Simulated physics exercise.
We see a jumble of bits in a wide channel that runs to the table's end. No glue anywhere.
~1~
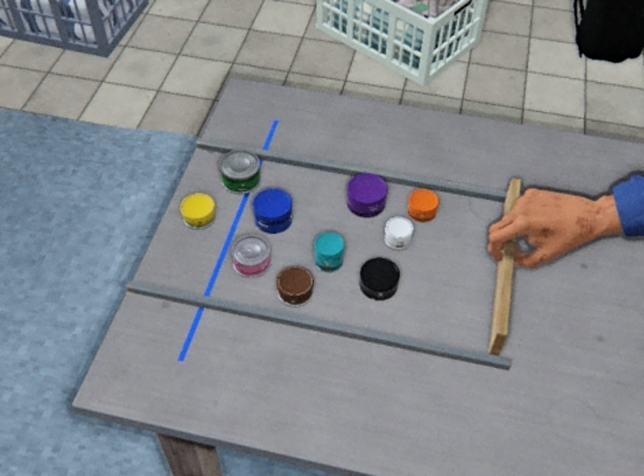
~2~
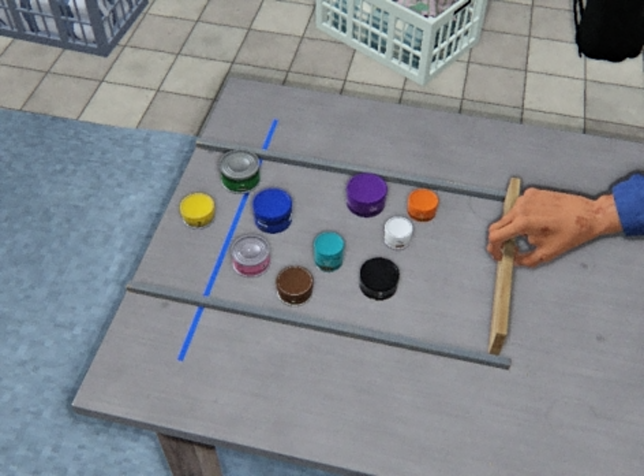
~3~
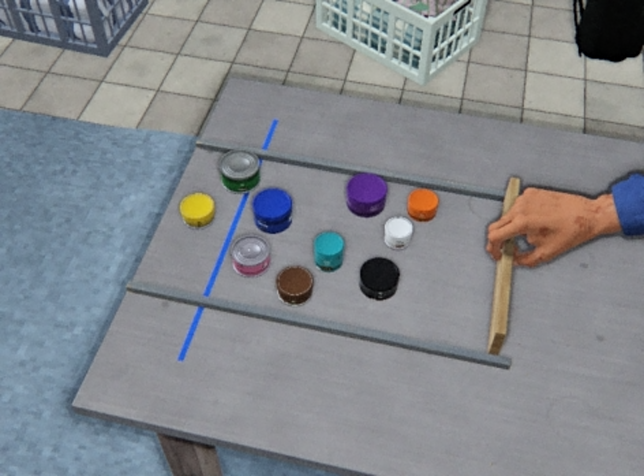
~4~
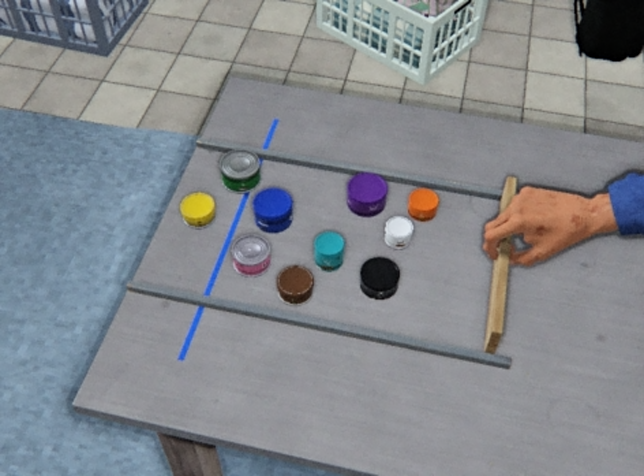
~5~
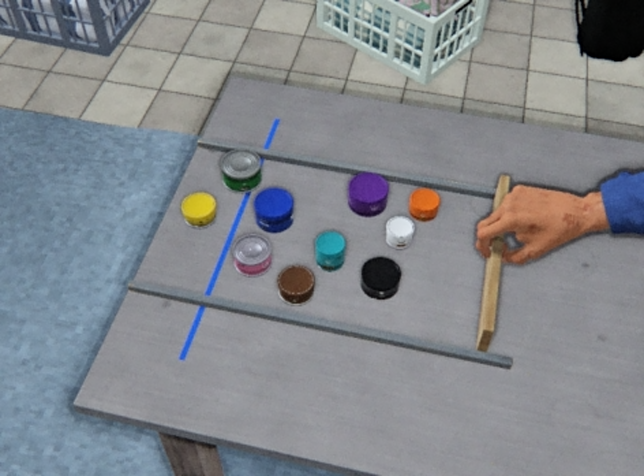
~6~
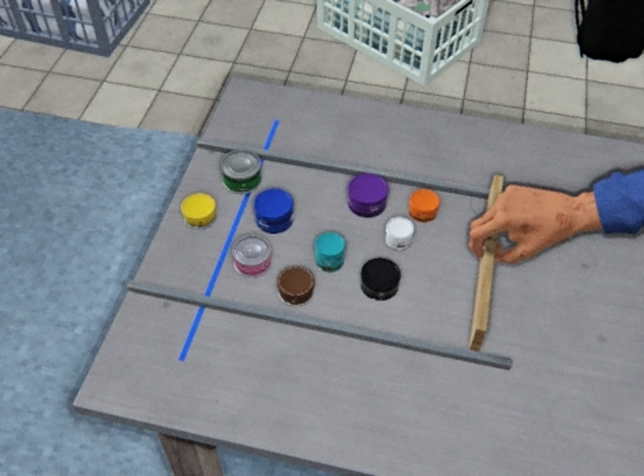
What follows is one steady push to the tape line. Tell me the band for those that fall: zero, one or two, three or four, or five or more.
Here the number that fall off is one or two.
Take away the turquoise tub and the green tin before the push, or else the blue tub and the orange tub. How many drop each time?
It would be 0 and 0.
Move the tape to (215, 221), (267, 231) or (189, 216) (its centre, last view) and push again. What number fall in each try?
Down on the floor: 2, 0 and 5.
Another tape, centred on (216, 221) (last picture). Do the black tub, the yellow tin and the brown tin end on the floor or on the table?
The black tub does not fall, the yellow tin tumbles off, the brown tin holds on.
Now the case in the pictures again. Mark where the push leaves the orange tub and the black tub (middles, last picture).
The orange tub at (239, 175), the black tub at (206, 244).
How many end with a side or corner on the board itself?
5 of them.
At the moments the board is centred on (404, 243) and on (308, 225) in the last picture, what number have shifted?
The counts are 4 and 9.
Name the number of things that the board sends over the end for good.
Exactly 2.
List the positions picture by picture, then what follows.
In the first picture, yellow tin (198, 212); green tin (241, 172); pink tin (251, 257); board (506, 263); tape (235, 225).
In the second picture, green tin (240, 172); purple tub (366, 196).
In the third picture, pink tin (251, 256); white pot (398, 234).
In the fourth picture, yellow tin (199, 211); orange tub (423, 205).
In the fifth picture, green tin (242, 171); turquoise tub (330, 252).
In the sixth picture, yellow tin (199, 211); green tin (241, 172); pink tin (252, 256); board (487, 259); tape (236, 225).
A little later, none off yet; yellow tin at rest near (199, 211); green tin at rest near (241, 172); pink tin at rest near (252, 256).
Next, none off yet; yellow tin at rest near (199, 211); green tin shifted about its own width near (209, 166); pink tin shifted about its own width near (208, 251).
When it is over, the number that fall off is one or two; down, green tin and yellow tin.
